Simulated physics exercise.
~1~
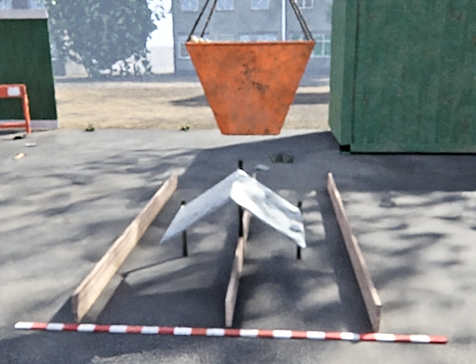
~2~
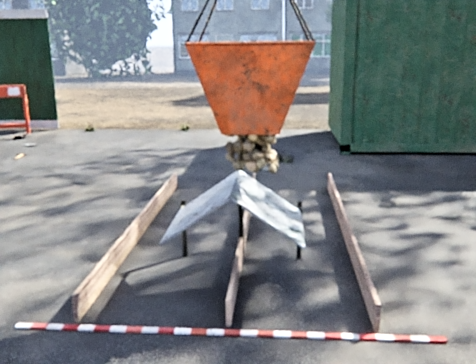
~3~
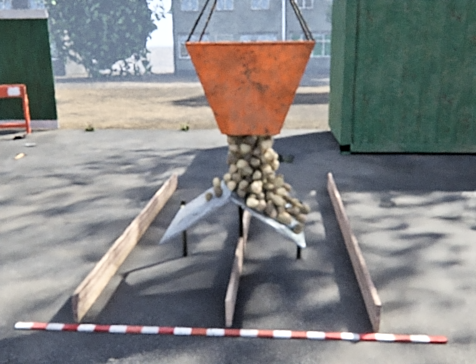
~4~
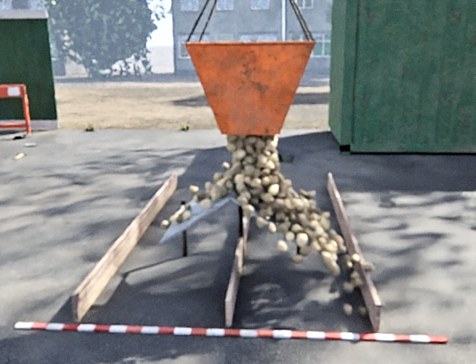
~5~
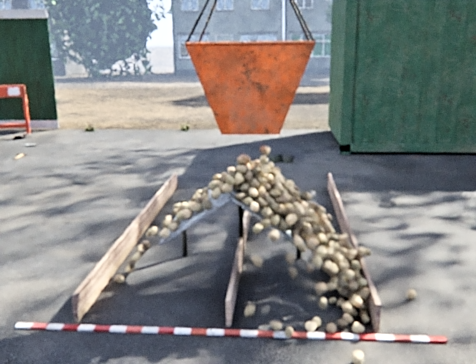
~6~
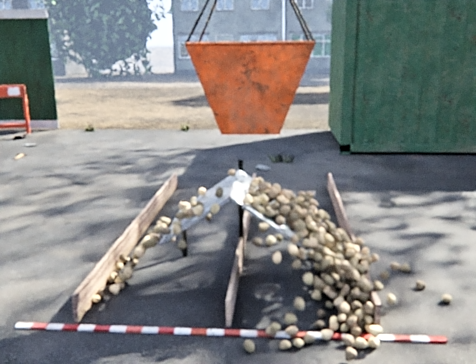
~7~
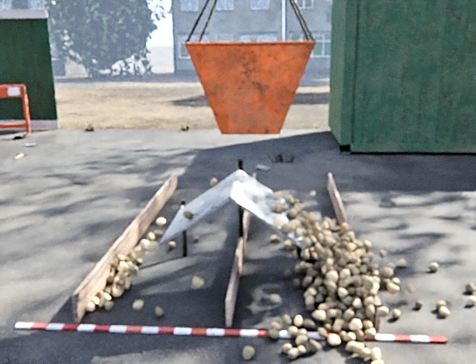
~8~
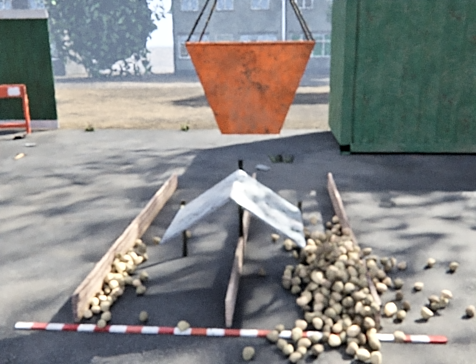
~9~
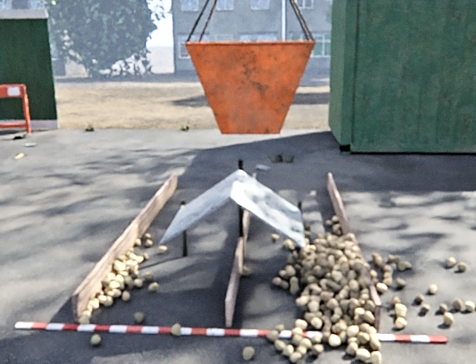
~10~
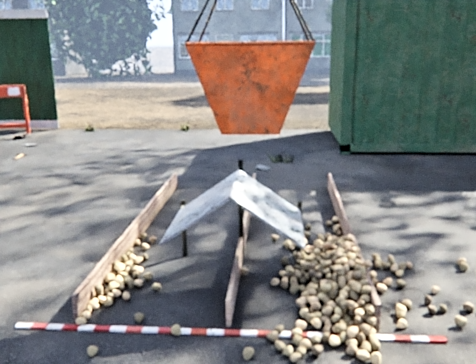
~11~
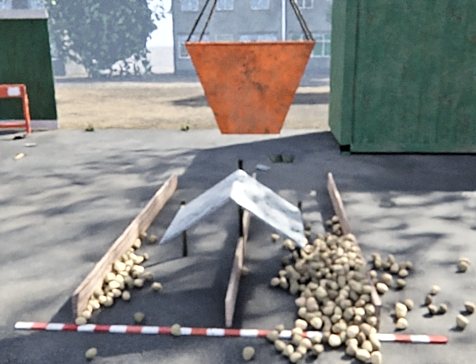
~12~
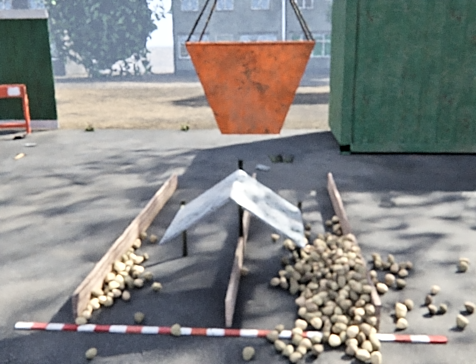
Rounded stones drop from an orange skip onto sloping steel and settle mostly at right.
